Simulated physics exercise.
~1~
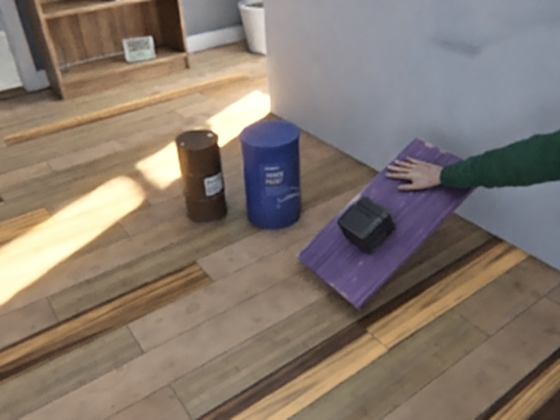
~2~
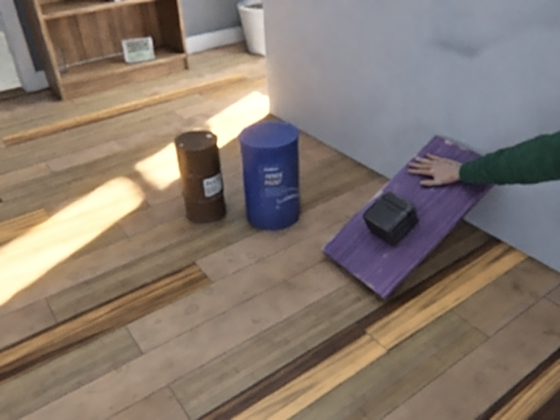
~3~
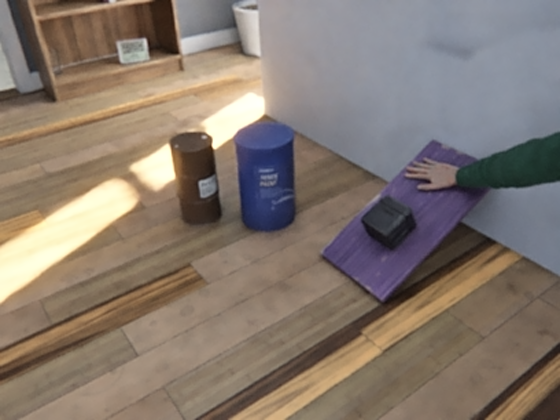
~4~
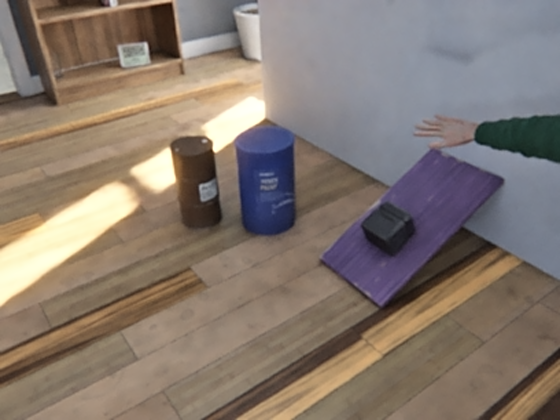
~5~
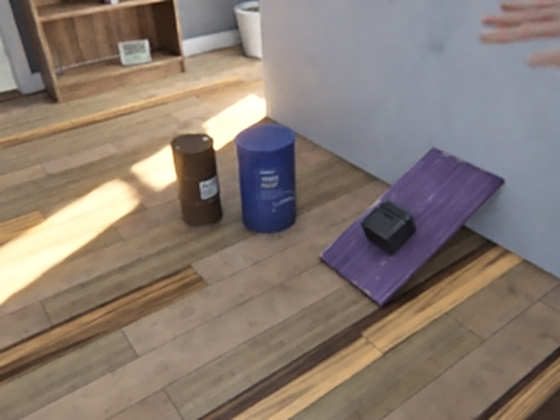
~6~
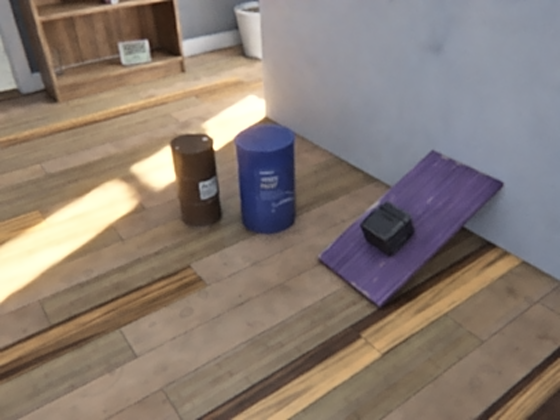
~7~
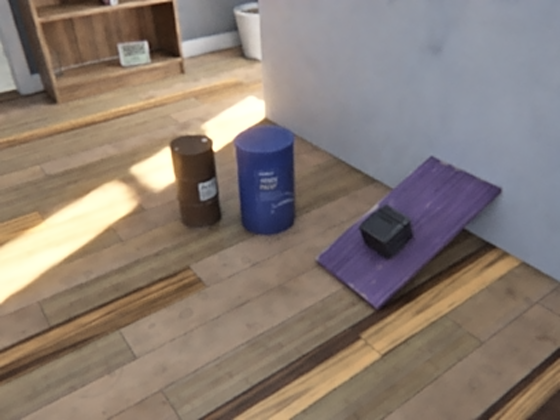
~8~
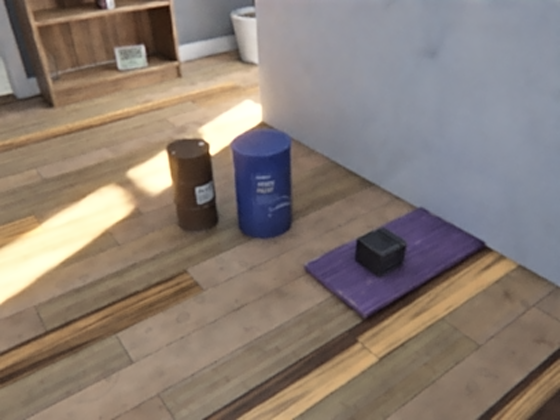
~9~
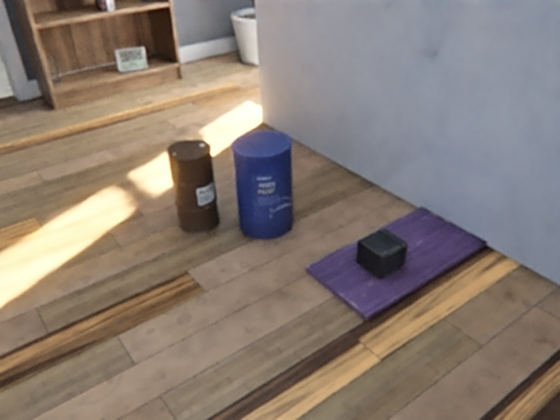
Purple board with a black block on it, leaned against a wall by a hand, then released, sliding down to lie flat.
